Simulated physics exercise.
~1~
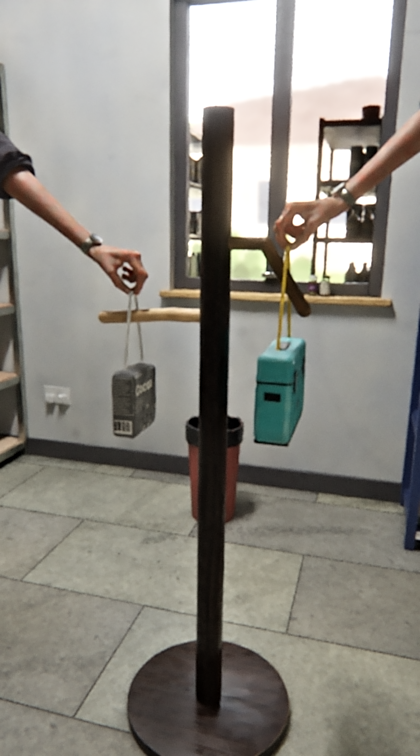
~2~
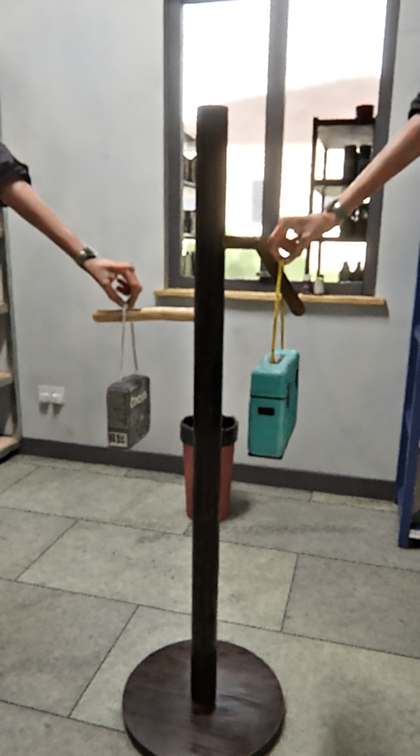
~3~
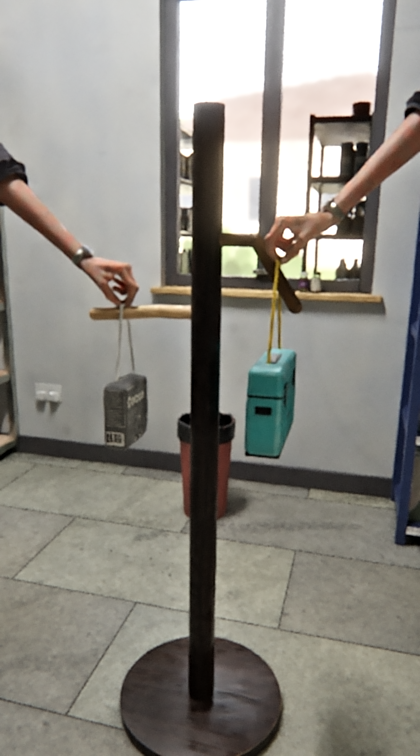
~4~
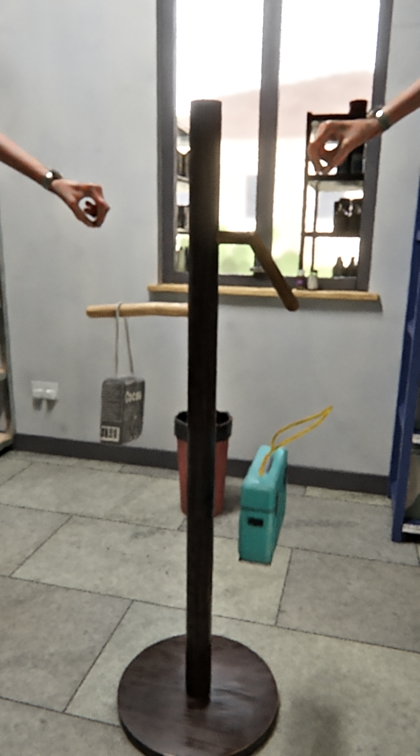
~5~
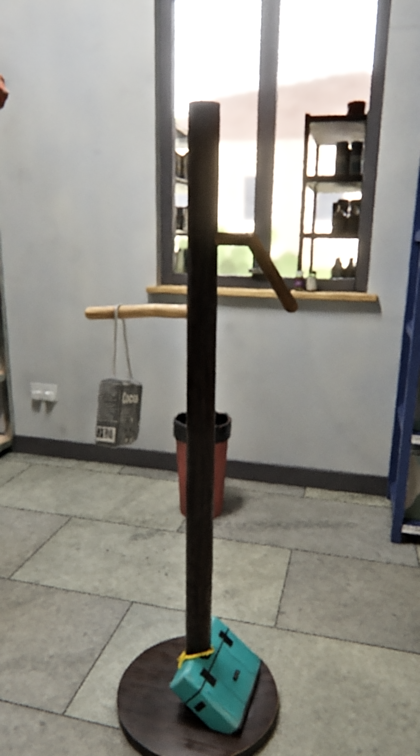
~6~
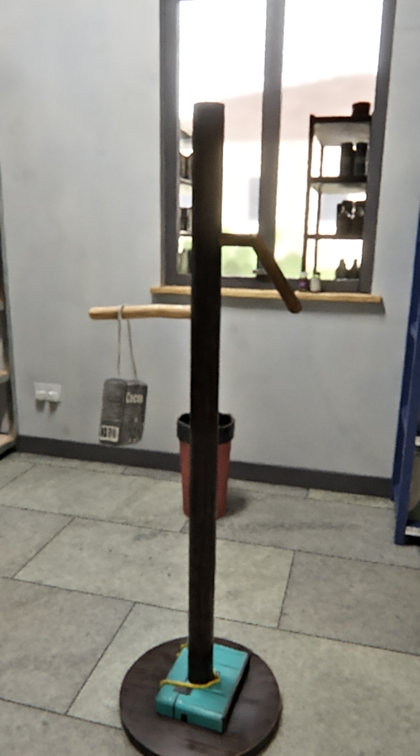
A turquoise case and a grey pouch dangle by their loops from two hands, the case right of a dark post and the pouch left, in a grey-walled room with a tiled floor and a window, seen from the front by a slightly swaying camera. The hands lower them a little toward the two wooden pegs. Then both hands let go and draw back. The pouch stays hanging from the left peg, while the case drops past the downward-sloping right peg, its yellow loop trailing above. It lands leaning on the round base, then tips onto its side beside the post.
